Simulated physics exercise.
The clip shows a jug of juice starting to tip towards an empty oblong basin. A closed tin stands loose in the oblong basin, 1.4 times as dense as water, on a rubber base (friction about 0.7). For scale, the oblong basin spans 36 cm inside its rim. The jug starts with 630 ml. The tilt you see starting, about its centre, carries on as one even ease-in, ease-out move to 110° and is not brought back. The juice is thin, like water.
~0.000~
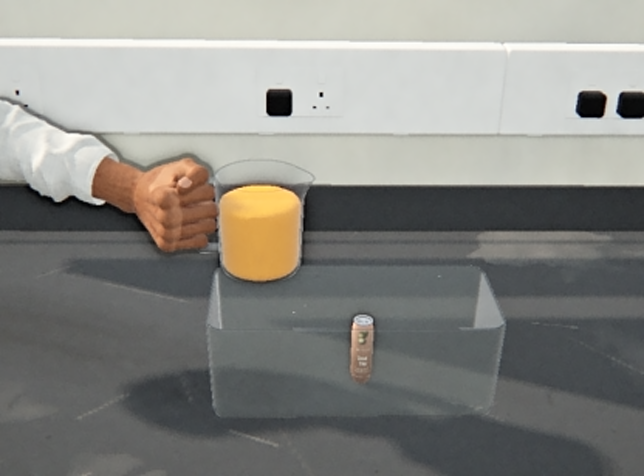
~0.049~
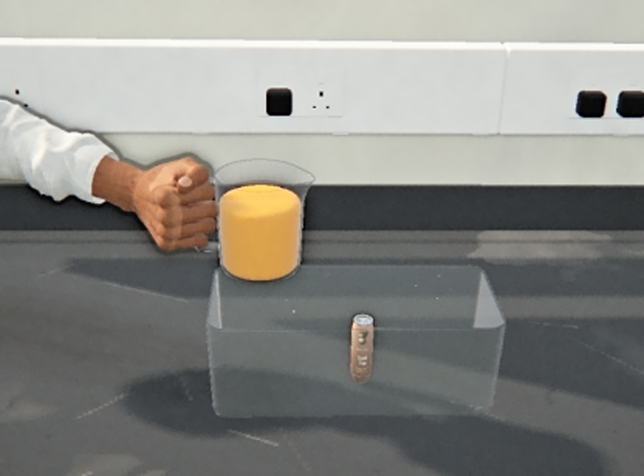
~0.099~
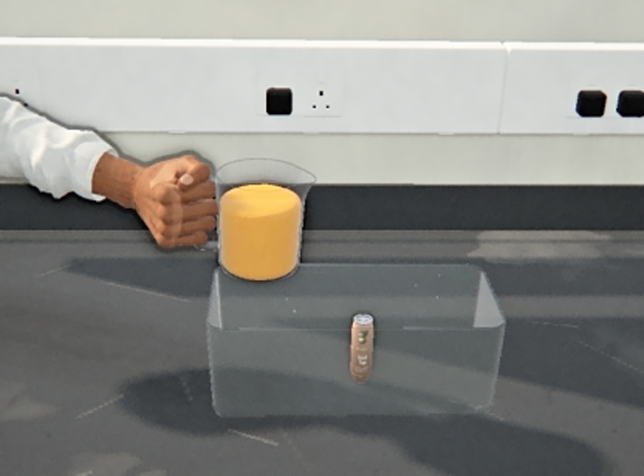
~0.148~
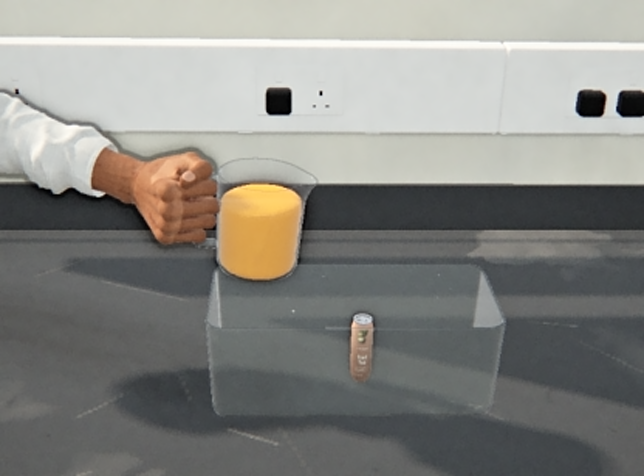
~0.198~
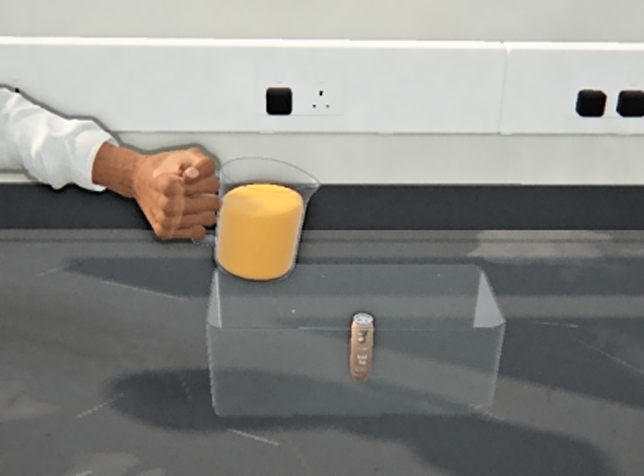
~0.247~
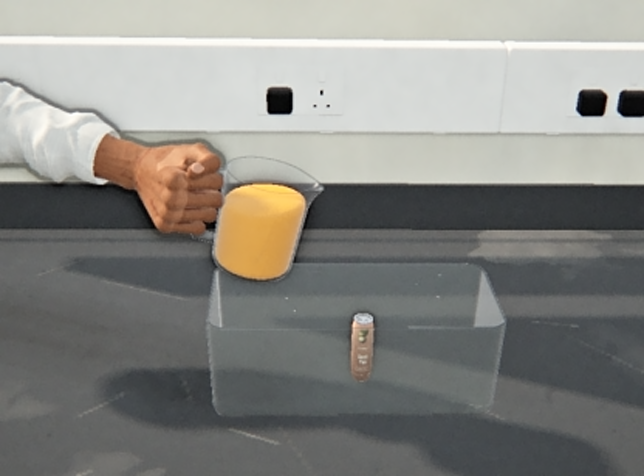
On a dark countertop, a fist beside a clear jug of orange juice stayed nearly still as the jug leaned slightly to the right above a see-through basin with a small tin inside.
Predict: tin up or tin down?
The tin topples.
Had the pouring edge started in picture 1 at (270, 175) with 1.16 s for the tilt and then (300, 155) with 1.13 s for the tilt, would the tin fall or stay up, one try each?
First it stays up; then it goes over.
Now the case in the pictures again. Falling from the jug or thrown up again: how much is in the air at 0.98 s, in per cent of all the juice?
About 14 per cent.
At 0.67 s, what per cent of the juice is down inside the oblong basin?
About 2 per cent.
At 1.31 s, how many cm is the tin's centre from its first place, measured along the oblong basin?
About 7 cm.
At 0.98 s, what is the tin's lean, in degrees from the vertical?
Near 0° from upright.
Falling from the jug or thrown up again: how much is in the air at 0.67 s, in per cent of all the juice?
Near 12 in a hundred.
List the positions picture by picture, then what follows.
The first picture shows tilt 0°; pouring edge (315, 177); surface from (219, 199) to (300, 199); the oblong basin's rim runs from (212, 297) to (493, 297); the tin's top is at (363, 323).
The second picture shows tilt 0°; pouring edge (315, 177); surface from (219, 199) to (301, 199).
The third picture shows tilt 2°; pouring edge (316, 178); surface from (220, 199) to (301, 199).
The fourth picture shows tilt 4°; pouring edge (318, 180); surface from (220, 198) to (302, 199).
The fifth picture shows tilt 8°; pouring edge (320, 183); surface from (221, 199) to (303, 199).
The sixth picture shows tilt 12°; pouring edge (324, 187); surface from (224, 199) to (306, 199).
After 0.67 s the tilt is 68° and 87 per cent is still to pour; the tin stands where it began.
After 0.98 s the tilt is 104° and 26 per cent is still to pour; the tin stands where it began.
After 1.31 s the tilt is 110° and 1 per cent is still to pour; the tin lies on its side.
After 1.66 s the tilt is 110° and 0 per cent is still to pour; the tin lies on its side.
In the end the tin lies on its side.
